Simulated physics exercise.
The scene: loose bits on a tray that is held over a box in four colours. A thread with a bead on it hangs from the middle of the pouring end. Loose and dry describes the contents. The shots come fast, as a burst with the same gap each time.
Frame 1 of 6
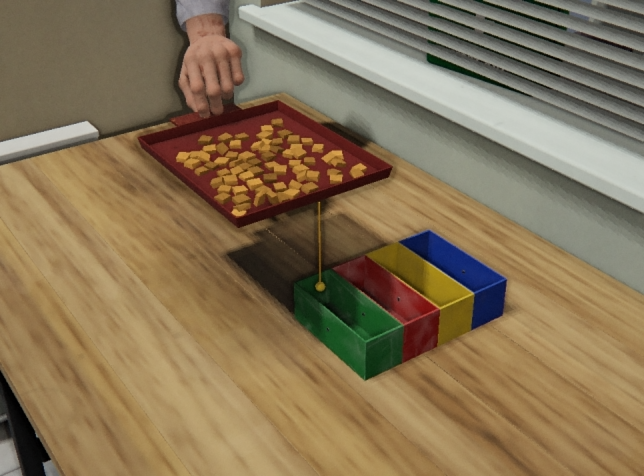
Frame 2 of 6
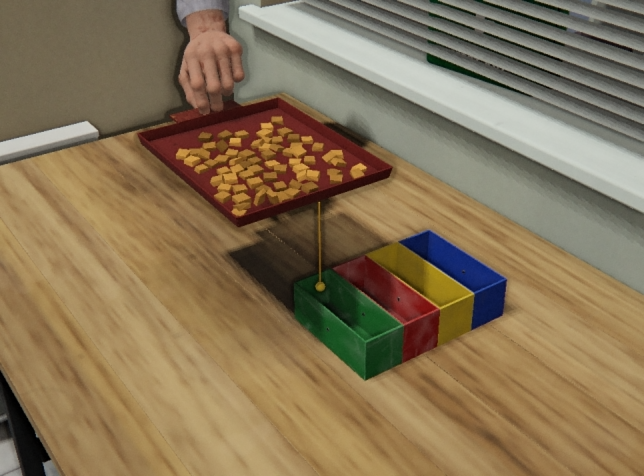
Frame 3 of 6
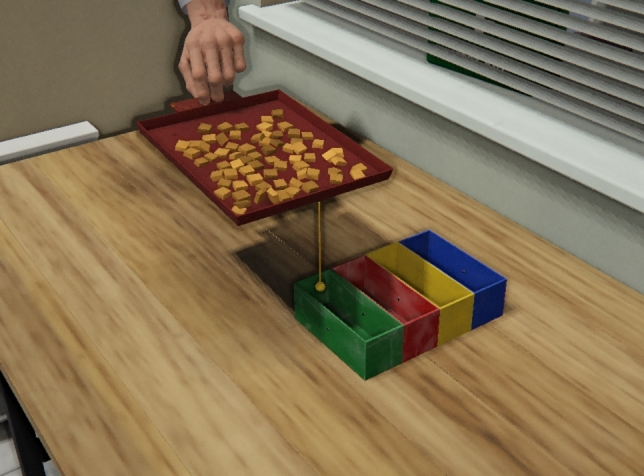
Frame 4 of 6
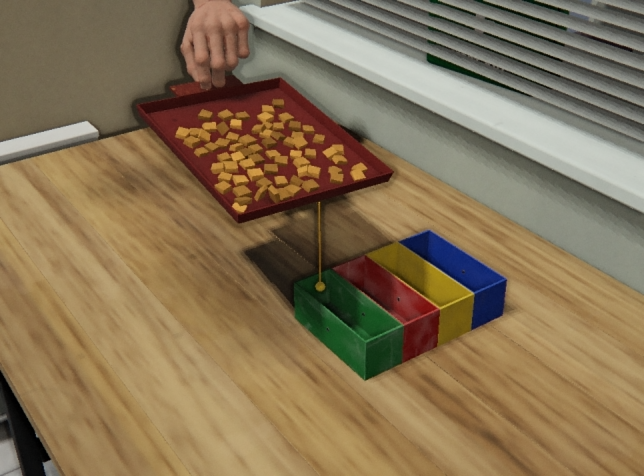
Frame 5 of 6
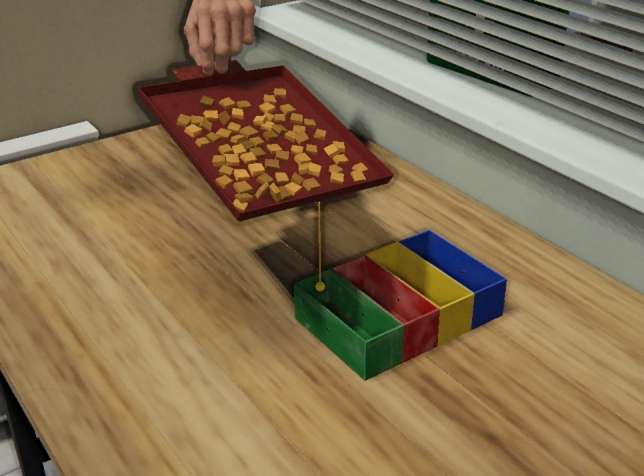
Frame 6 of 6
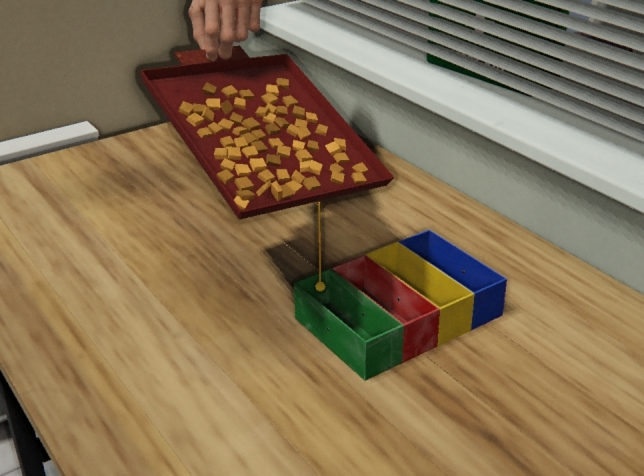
At first, a hand holds a red tray of loose cereal squares nearly level above a box with green, red, yellow and blue cells, a beaded thread hanging over the green one. The hand then steadily raises the tray's far end, and the near edge slants slightly lower at its right corner.
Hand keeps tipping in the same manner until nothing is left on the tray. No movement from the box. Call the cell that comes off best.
The red cell comes off best.
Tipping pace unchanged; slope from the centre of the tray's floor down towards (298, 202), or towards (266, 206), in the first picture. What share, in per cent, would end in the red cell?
For the first it's near 10 %, for the second near 0 %.
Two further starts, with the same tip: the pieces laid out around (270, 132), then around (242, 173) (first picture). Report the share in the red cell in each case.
Roughly 60 and 30 percent, in that order.
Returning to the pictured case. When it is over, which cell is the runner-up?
That would be green.
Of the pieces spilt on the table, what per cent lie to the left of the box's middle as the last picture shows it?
Close to 100 per cent.
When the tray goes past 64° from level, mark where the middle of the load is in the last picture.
Near (329, 157).
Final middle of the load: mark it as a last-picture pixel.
(377, 324).
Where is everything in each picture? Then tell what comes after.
In the first frame, corners of the pouring end at (238, 216) and (389, 166), level; middle of the load at (255, 163), cereal squares; bead on its thread at (320, 287); green cell at (384, 349); red cell at (421, 332); yellow cell at (456, 316); blue cell at (489, 301).
In the second frame, corners of the pouring end at (238, 216) and (389, 167), level; middle of the load at (255, 162).
In the third frame, corners of the pouring end at (238, 214) and (390, 168), tipped barely, lowest at the right corner; middle of the load at (255, 157).
In the fourth frame, corners of the pouring end at (239, 212) and (390, 171), tipped a little, lowest at the right corner; middle of the load at (255, 149).
In the fifth frame, corners of the pouring end at (241, 211) and (390, 173), tipped clearly, lowest at the right corner; middle of the load at (257, 142).
In the sixth frame, corners of the pouring end at (242, 209) and (391, 176), tipped clearly, lowest at the right corner; middle of the load at (259, 135); green cell at (384, 349); red cell at (421, 332); yellow cell at (456, 316); blue cell at (489, 301).
Soon, tray tipped steeply; nearly all on the tray; a stray few falling or outside the box.
A while on, tray tipped past a quarter turn; most on the tray; a small part in the red cell; a small part in the yellow cell; a stray few in the green cell; a small part falling or outside the box.
Towards the end, tray tipped past a quarter turn; about half in the red cell; about a quarter in the green cell; a small part in the yellow cell; a small part falling or outside the box.
Finally, tray tipped past a quarter turn; about half in the red cell; about a quarter in the green cell; a small part in the yellow cell; none in the blue cell; a small part outside the box.
